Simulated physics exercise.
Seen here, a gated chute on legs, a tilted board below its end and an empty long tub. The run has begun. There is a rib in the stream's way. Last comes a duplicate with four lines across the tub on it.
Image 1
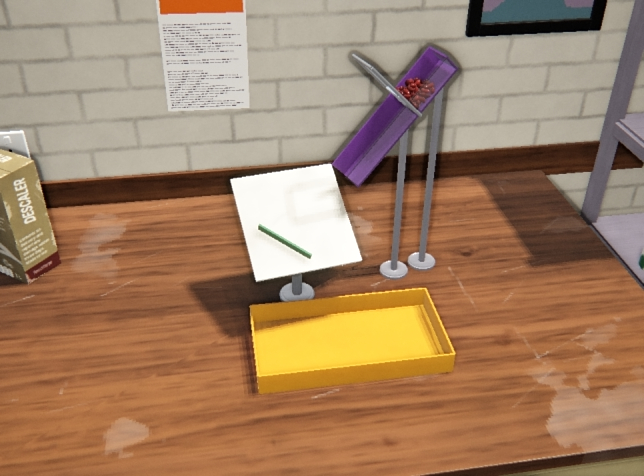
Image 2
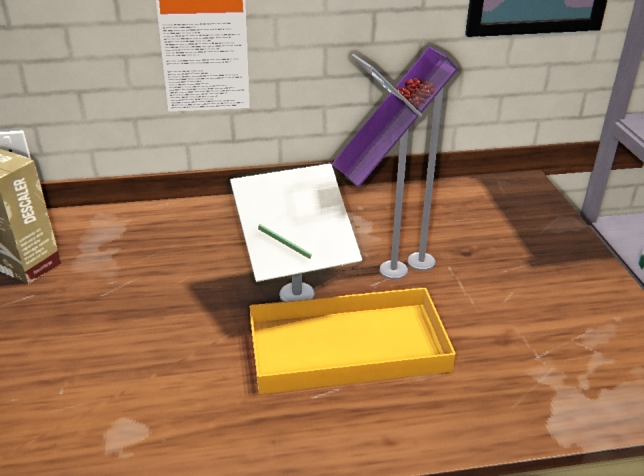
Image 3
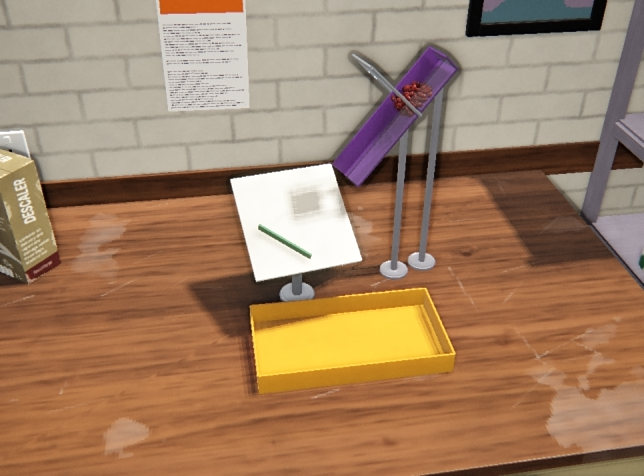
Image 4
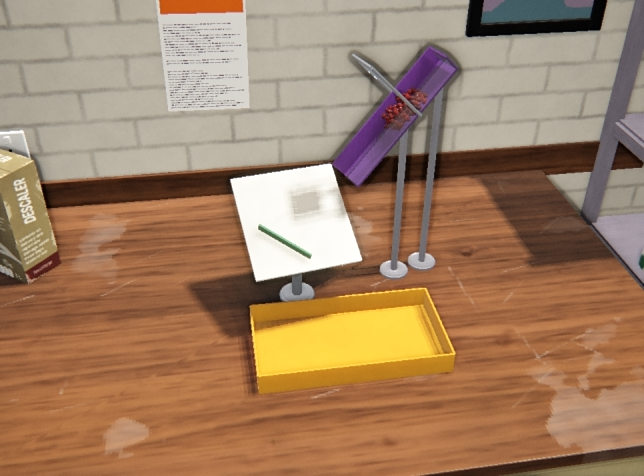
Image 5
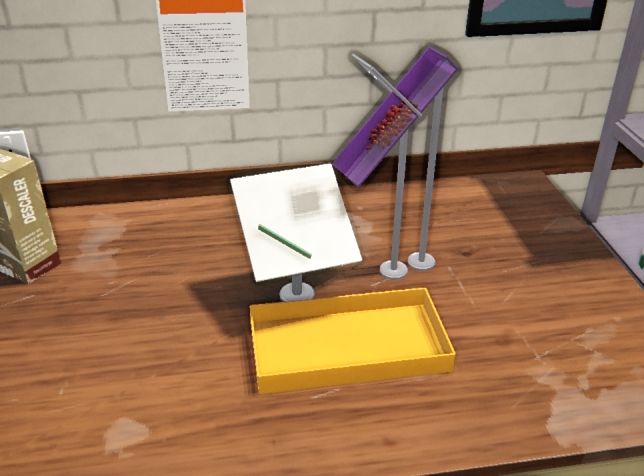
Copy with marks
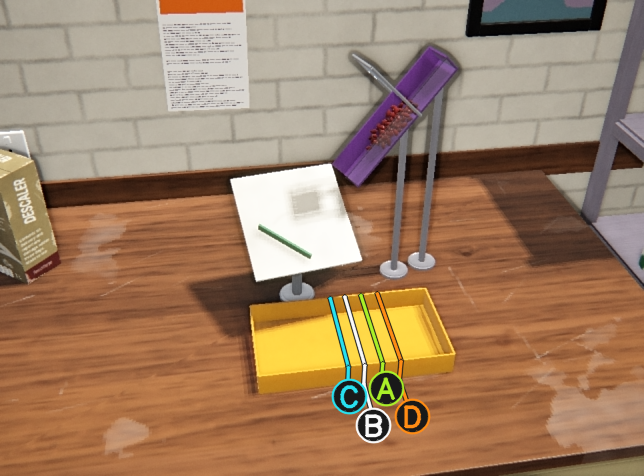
A raised purple chute holds small red beans, which begin sliding down its slope.
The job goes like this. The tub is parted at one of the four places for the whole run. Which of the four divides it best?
It is C.
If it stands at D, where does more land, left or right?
More lands on the left.
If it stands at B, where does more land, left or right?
The left side.
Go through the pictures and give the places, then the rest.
Load behind the gate at (411, 92), kidney beans; lip of the chute at (351, 181), sloping fairly steeply, in the first picture.
Middle of the board at (296, 219), tilted fairly steeply; middle of its low edge at (310, 270); of its high edge at (282, 171), in the second picture.
Front corners of the tub at (259, 376) and (455, 354), empty; front of the load at (402, 113), in the third picture.
Middle of the load at (401, 110); its front at (387, 127), about a third of the way to the lip; rib from (259, 224) to (312, 255), in the fourth picture.
Middle of the load at (390, 124); its front at (369, 148), about two thirds of the way to the lip, in the fifth picture.
On the marked copy, line A crosses the front rim at (382, 362); line B crosses the front rim at (364, 364); line C crosses the front rim at (348, 366); line D crosses the front rim at (400, 360).
If A is chosen, of what is caught, nearly all on the left of the divider, a small part on the right.
If B is chosen, of what is caught, most on the left of the divider, a small part on the right.
If C is chosen, of what is caught, about two thirds on the left of the divider, about a third on the right.
If D is chosen, of what is caught, all on the left of the divider, none on the right.
